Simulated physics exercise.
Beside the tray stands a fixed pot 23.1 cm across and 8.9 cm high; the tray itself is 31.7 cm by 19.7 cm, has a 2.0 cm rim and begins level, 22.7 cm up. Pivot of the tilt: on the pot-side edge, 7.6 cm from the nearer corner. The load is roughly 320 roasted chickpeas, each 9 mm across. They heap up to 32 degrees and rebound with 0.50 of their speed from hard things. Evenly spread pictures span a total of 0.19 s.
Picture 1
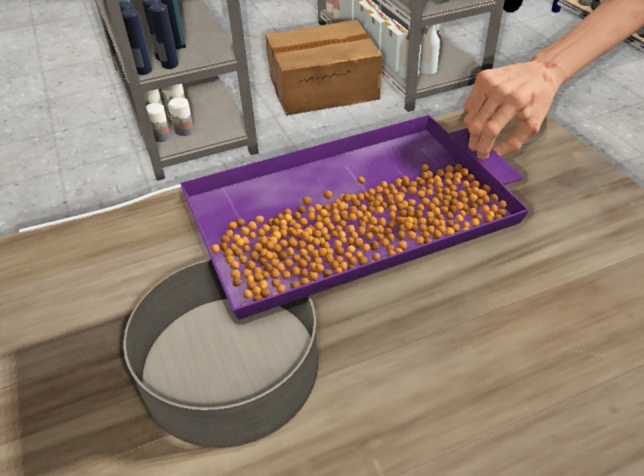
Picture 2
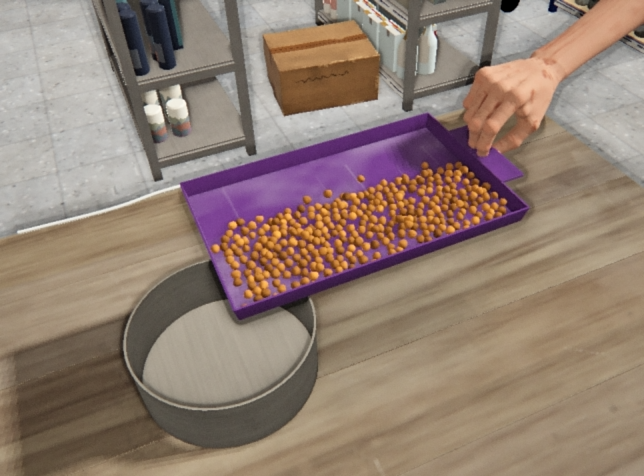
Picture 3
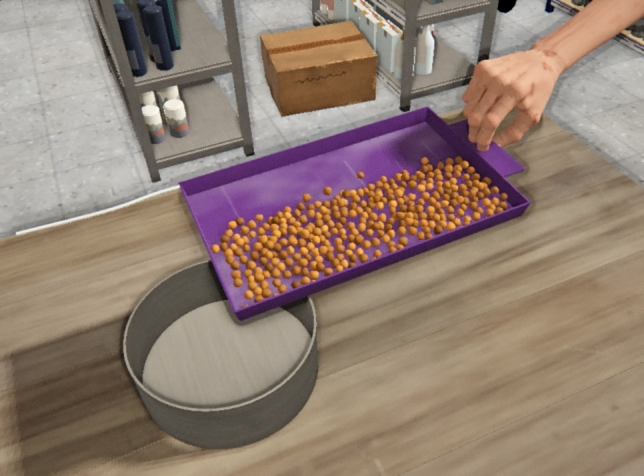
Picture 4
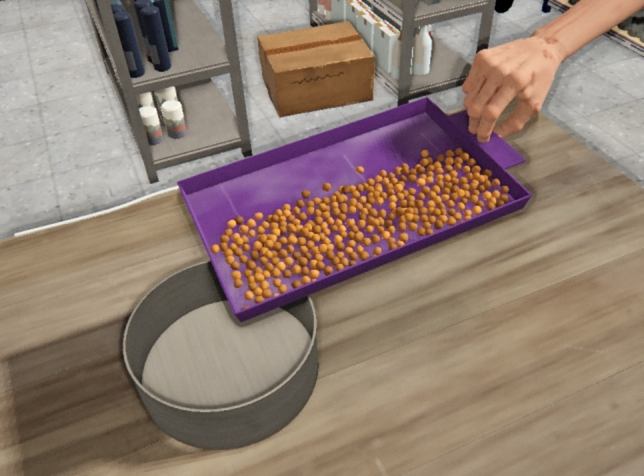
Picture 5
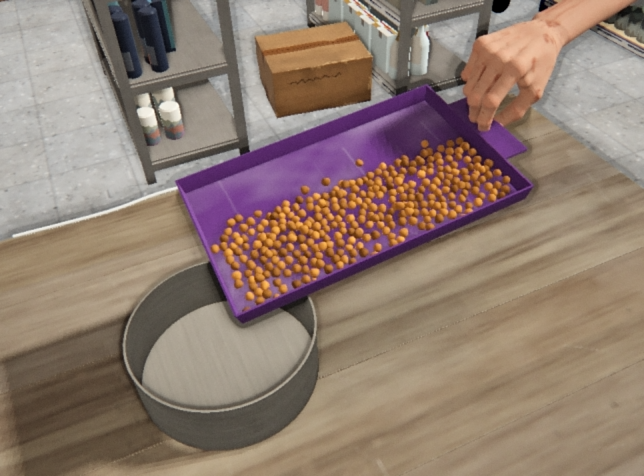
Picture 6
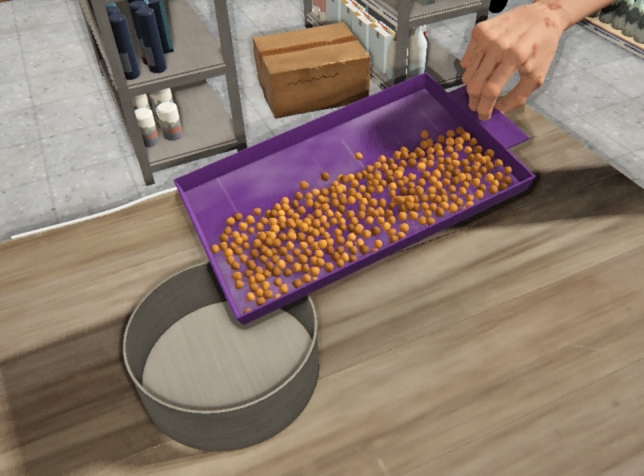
The clip shows a purple tray of small round orange-brown pieces, its left end above a grey round pot on a wooden surface, as a hand at the right end slowly raises that end slightly, the pieces staying nearly in place.
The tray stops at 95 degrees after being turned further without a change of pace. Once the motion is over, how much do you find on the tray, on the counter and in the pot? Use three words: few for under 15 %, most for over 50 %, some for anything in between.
Tray: Few; counter: Most; pot: Some.
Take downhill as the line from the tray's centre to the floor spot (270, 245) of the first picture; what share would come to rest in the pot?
65 %.
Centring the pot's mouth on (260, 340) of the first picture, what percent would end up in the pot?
Roughly 65 percent would end up there.
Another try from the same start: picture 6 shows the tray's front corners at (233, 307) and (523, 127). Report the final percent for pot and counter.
Final per cent - pot 75, counter 25.
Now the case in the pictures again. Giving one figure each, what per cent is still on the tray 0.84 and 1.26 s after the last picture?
I'd say roughly 95, then roughly 20.
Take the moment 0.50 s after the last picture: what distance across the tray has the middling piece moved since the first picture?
Displacement on the tray: About 5 cm.
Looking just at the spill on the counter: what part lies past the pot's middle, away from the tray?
About 80 per cent.
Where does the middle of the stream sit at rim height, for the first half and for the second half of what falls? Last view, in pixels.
Near (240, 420) at first, near (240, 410) afterwards.
Then, 0.50 s after the last picture, tilt 51 degrees; the tray holds 100 %, the pot 0 %.
Then, 0.84 s after the last picture, tilt 78 degrees; the tray holds 95 %, the pot 0 %.
Then, 1.26 s after the last picture, tilt 95 degrees; the tray holds 20 %, the pot 15 %.
In the end, tray 0 %, counter 60 %, pot 40 %.
